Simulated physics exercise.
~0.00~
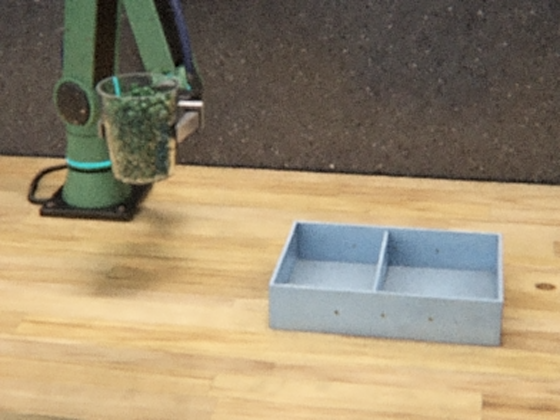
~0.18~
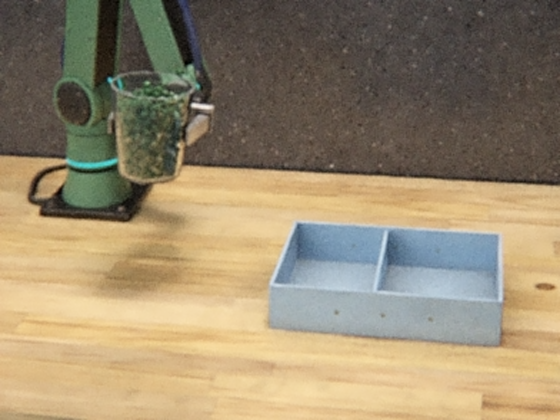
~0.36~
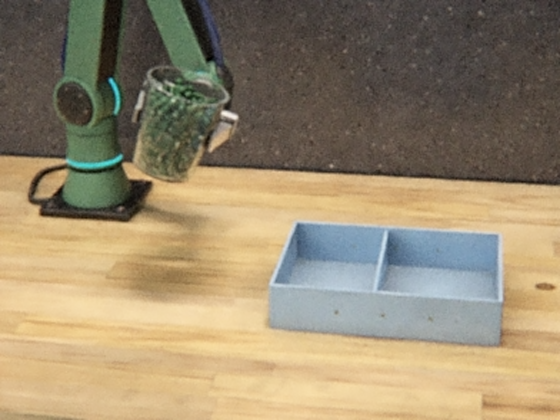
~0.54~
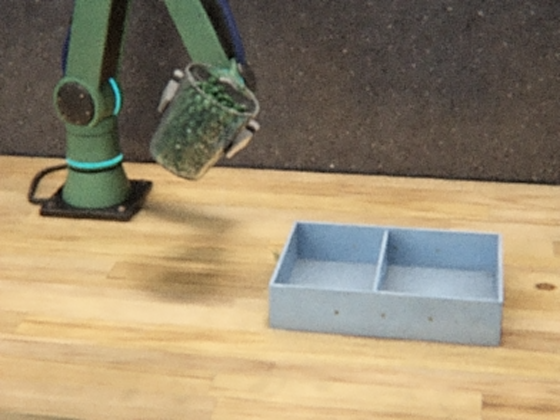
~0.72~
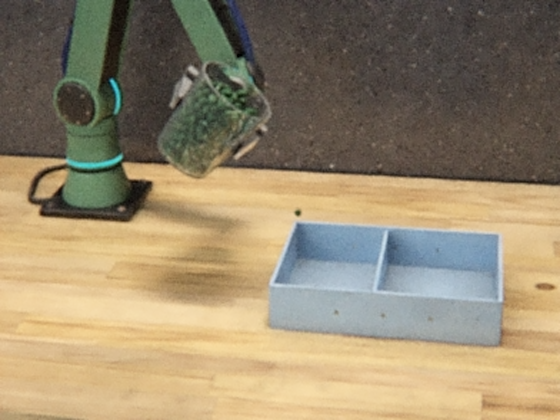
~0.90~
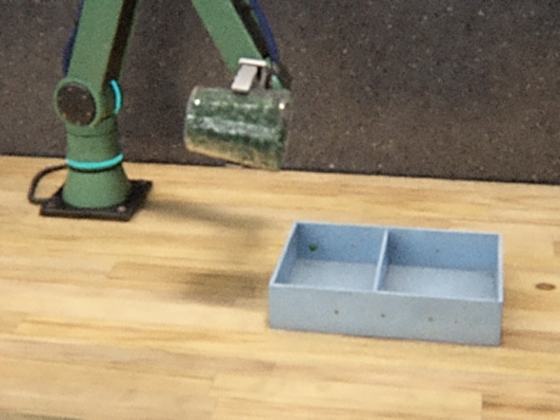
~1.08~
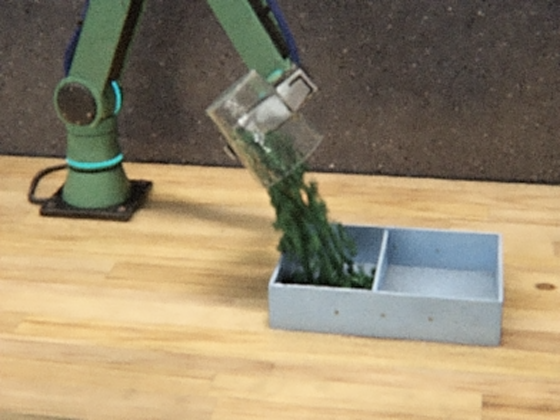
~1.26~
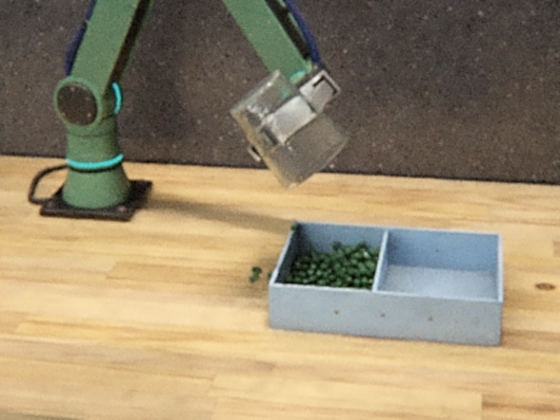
A green robot arm carried a clear beaker of small green beads to the right, tipping it until they poured into the left part of a blue divided box, leaving the beaker looking empty and a few beads outside on the wooden table.
